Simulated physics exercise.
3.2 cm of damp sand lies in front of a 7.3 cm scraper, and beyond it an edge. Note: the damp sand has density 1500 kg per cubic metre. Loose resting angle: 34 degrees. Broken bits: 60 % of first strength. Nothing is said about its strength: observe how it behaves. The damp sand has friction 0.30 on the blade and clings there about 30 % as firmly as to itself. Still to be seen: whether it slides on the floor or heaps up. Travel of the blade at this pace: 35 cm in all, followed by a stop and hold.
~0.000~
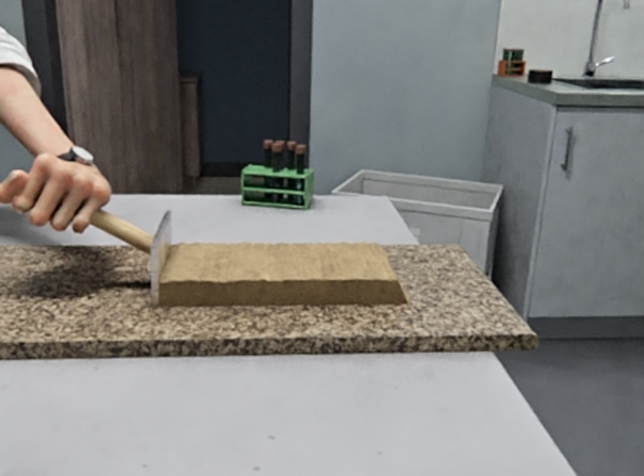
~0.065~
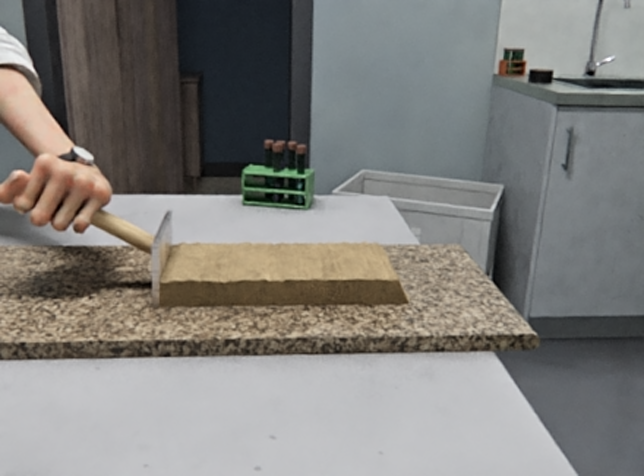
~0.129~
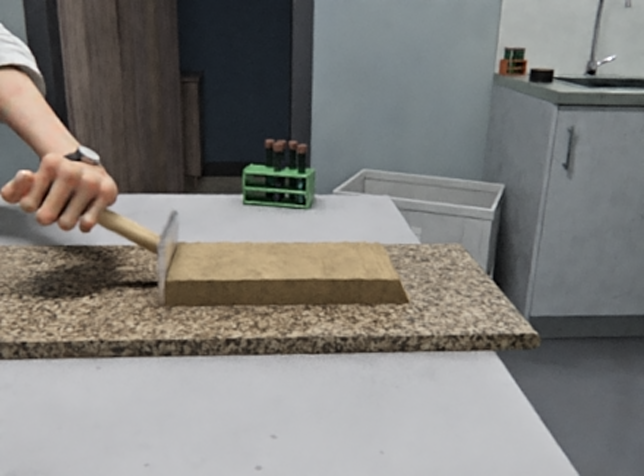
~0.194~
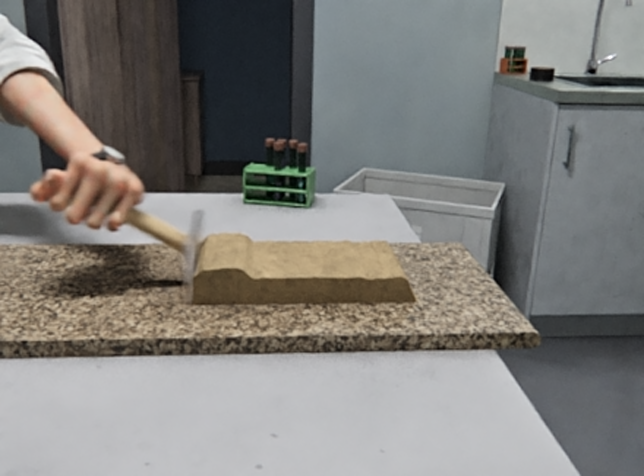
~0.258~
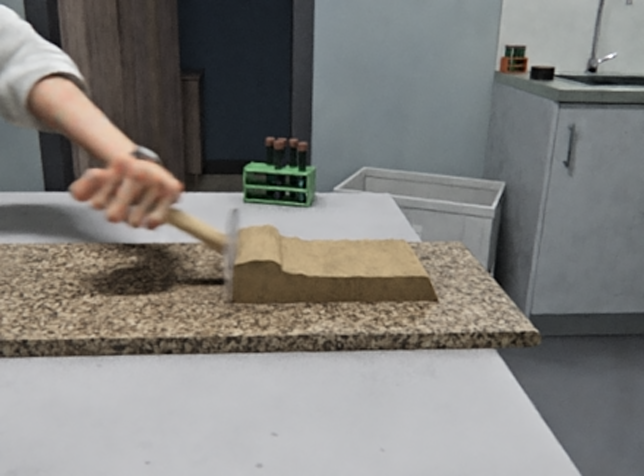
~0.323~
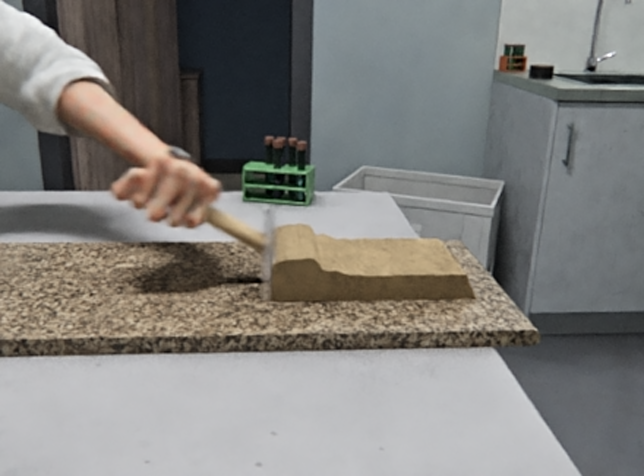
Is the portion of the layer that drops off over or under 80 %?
It should land short of 80 %.
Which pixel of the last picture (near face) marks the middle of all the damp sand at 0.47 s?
That point lands roughly at (449, 285).
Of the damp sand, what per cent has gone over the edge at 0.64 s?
That share is about 25 %.
After 0.47 s, 0 % has gone over the edge.
After 0.64 s, 25 % has gone over the edge.
After 0.82 s, 57 % has gone over the edge.
After 0.99 s, 67 % has gone over the edge.
After 1.13 s, 67 % has gone over the edge.
